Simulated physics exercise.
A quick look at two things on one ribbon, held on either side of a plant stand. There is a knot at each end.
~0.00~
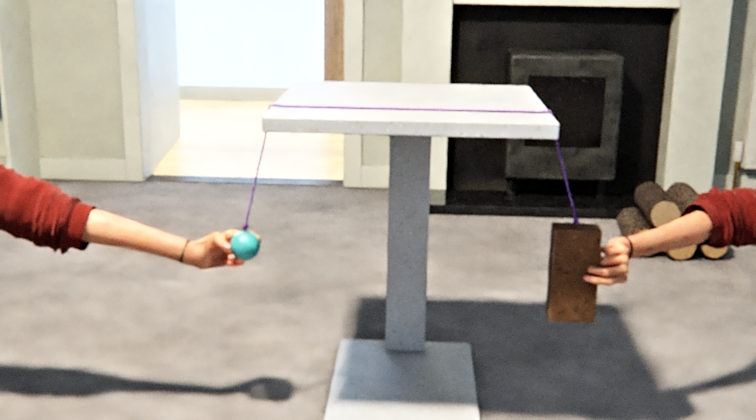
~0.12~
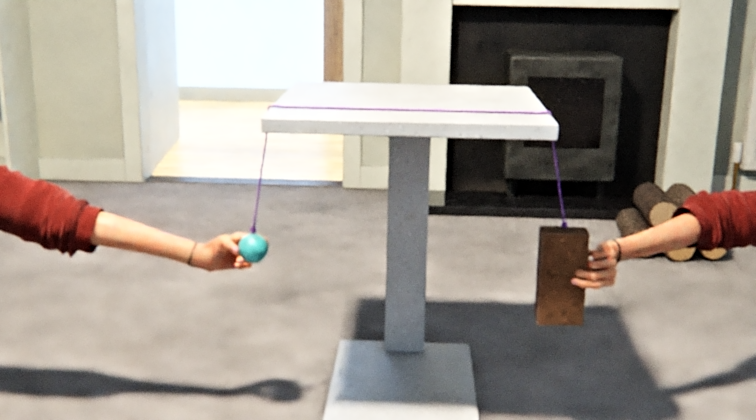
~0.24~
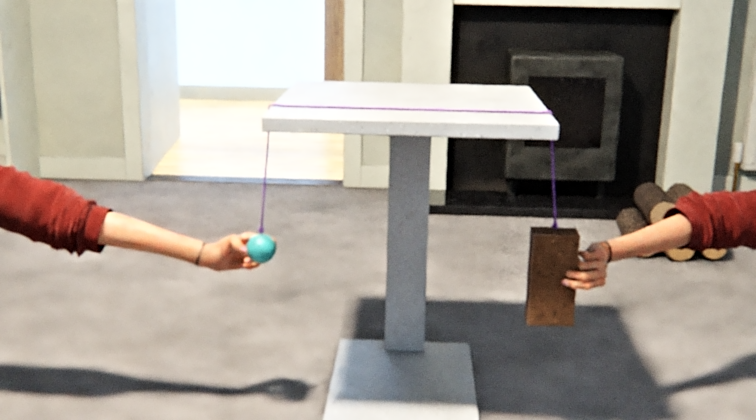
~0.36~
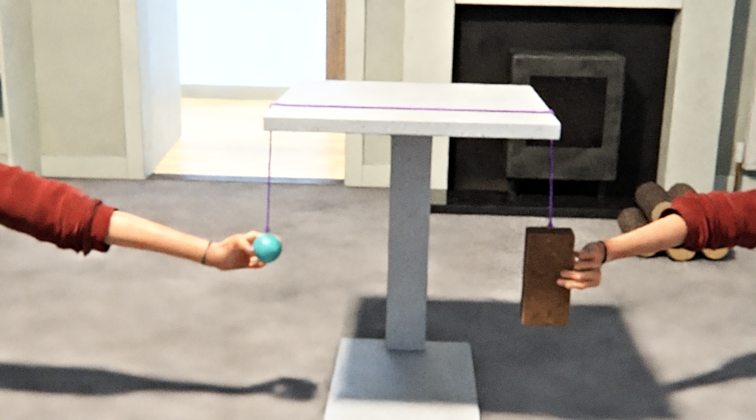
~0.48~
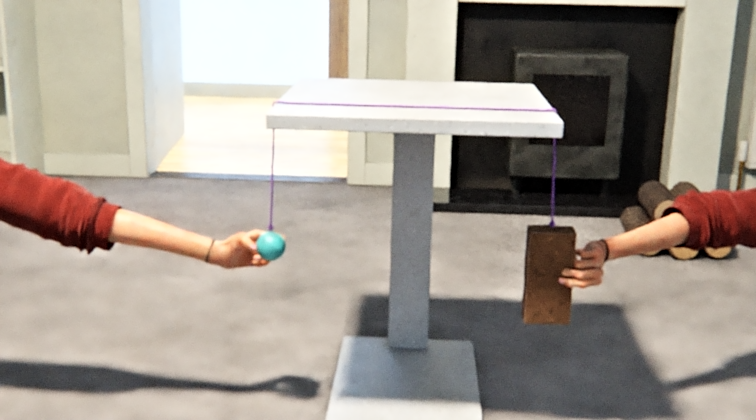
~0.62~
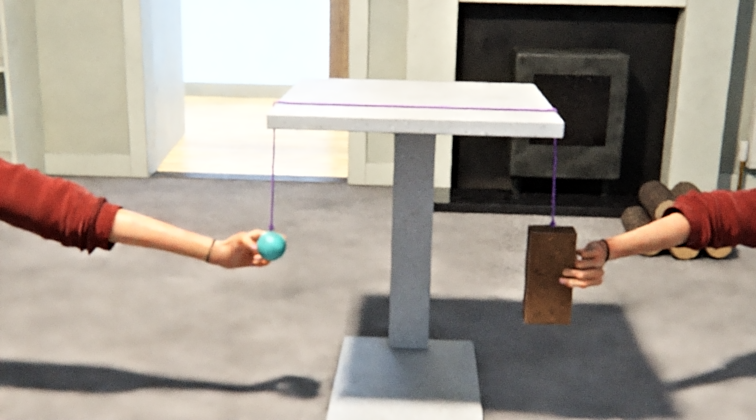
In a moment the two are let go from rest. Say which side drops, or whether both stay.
The ribbon is pulled to the right.
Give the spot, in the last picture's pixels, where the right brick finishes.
Around (539, 382).
By 1.04 s, left ball pulled up onto the top near (295, 48); right brick down on the floor near (538, 382).
By 1.48 s, left ball higher near (655, 205); right brick down on the floor near (539, 382).
By 1.92 s, left ball down on the floor; right brick down on the floor near (539, 382).
When it is over, left ball down on the floor; right brick down on the floor near (539, 382). The ribbon slides rightwards.
